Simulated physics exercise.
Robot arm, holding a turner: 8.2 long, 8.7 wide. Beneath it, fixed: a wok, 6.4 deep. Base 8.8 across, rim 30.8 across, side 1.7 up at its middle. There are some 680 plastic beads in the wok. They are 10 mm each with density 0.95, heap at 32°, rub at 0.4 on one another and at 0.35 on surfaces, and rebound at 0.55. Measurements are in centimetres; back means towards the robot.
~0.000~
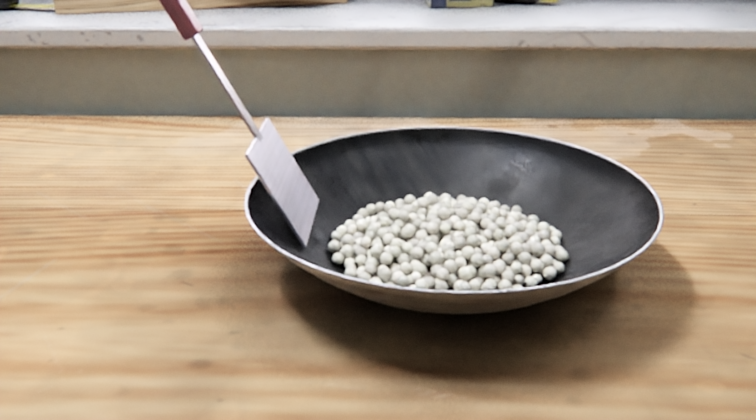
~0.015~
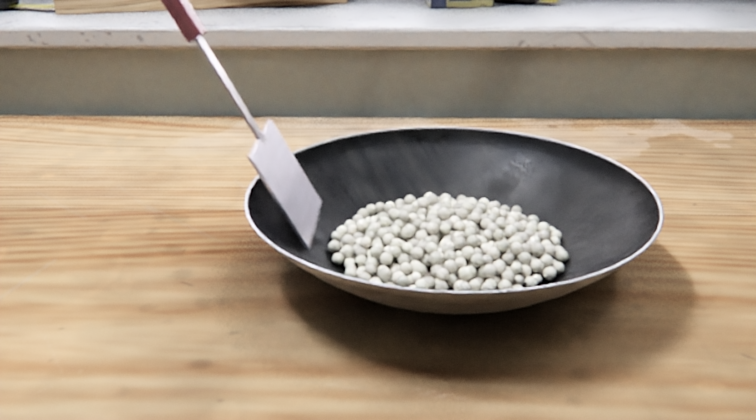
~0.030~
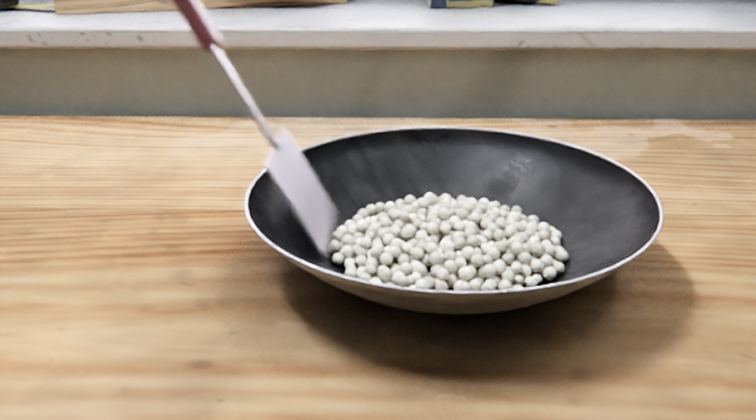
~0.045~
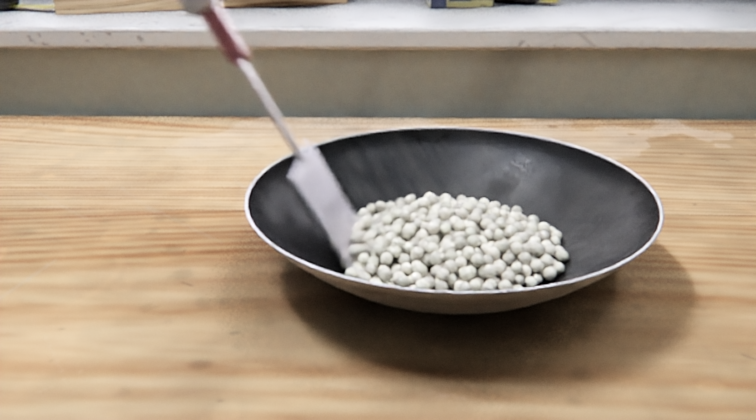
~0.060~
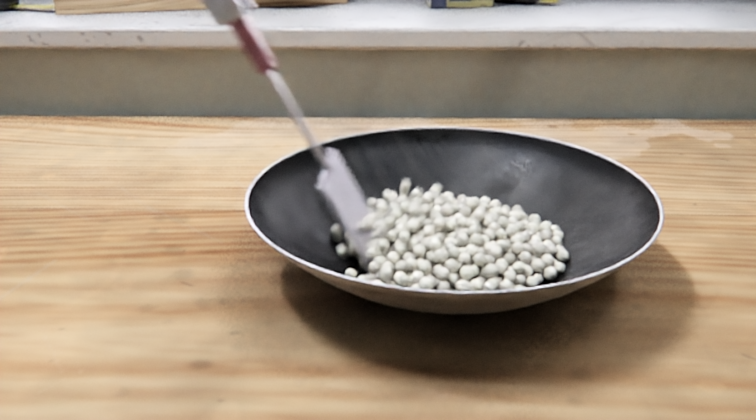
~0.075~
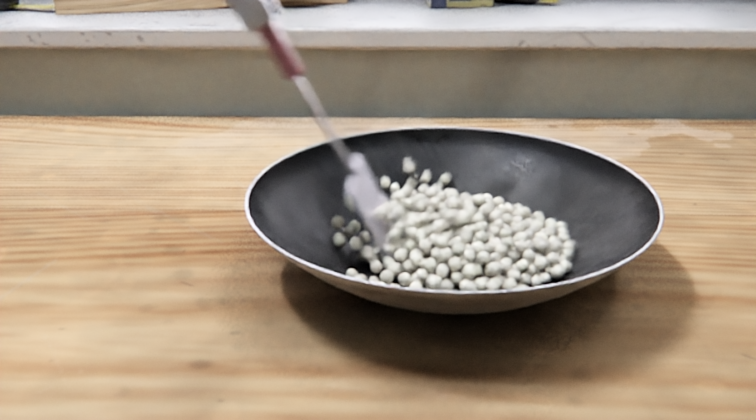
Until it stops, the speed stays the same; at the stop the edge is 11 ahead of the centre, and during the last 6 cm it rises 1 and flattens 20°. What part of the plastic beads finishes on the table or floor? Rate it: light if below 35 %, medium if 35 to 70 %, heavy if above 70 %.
Rating: Medium.
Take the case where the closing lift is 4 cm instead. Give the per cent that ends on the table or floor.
Close to 45 in a hundred.
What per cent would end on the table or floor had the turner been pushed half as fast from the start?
20 per cent, about.
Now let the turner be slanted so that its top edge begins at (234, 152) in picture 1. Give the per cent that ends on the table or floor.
Roughly 45%.
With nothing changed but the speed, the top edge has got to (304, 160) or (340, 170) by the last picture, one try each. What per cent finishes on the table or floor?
Estimates: Near 15 %, near 40 %.
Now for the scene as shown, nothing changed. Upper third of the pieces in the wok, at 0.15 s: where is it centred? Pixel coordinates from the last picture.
Centre: Roughly (533, 206) in the last picture.
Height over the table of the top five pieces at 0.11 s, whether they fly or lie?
They are near 8 cm up.
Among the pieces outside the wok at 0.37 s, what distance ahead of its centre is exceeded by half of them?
It sits close to 26 cm ahead of the middle.
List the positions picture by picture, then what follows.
In the first frame, turner top edge at (257, 135), sloping 62°; upper third of the load around (451, 235), from x 335 to 560, top at y 200; 677 in the wok.
In the second frame, turner top edge at (260, 137), sloping 62°; upper third of the load around (451, 235), from x 335 to 560, top at y 200.
In the third frame, turner top edge at (276, 146), sloping 62°; upper third of the load around (451, 235), from x 335 to 560, top at y 200.
In the fourth frame, turner top edge at (301, 158), sloping 62°; upper third of the load around (448, 235), from x 335 to 560, top at y 200.
In the fifth frame, turner top edge at (328, 167), sloping 62°; upper third of the load around (441, 230), from x 335 to 565, top at y 185.
In the sixth frame, turner top edge at (353, 172), sloping 62°; upper third of the load around (444, 226), from x 340 to 570, top at y 165; 677 in the wok.
After 0.11 s, sloping 62°, highest piece 9 above the table; 676 in the wok, 1 on the blade or in flight.
After 0.15 s, sloping 58°, highest piece 13 above the table; 674 in the wok, 3 on the blade or in flight.
After 0.37 s, sloping 42°, highest piece 13 above the table; 361 in the wok, 94 on the table or floor, 222 on the blade or in flight.
After 1.42 s, sloping 42°, highest piece 4 above the table; 360 in the wok, 317 on the table or floor.
At rest, 360 in the wok, 317 on the table or floor. That is 47 % on the table or floor.
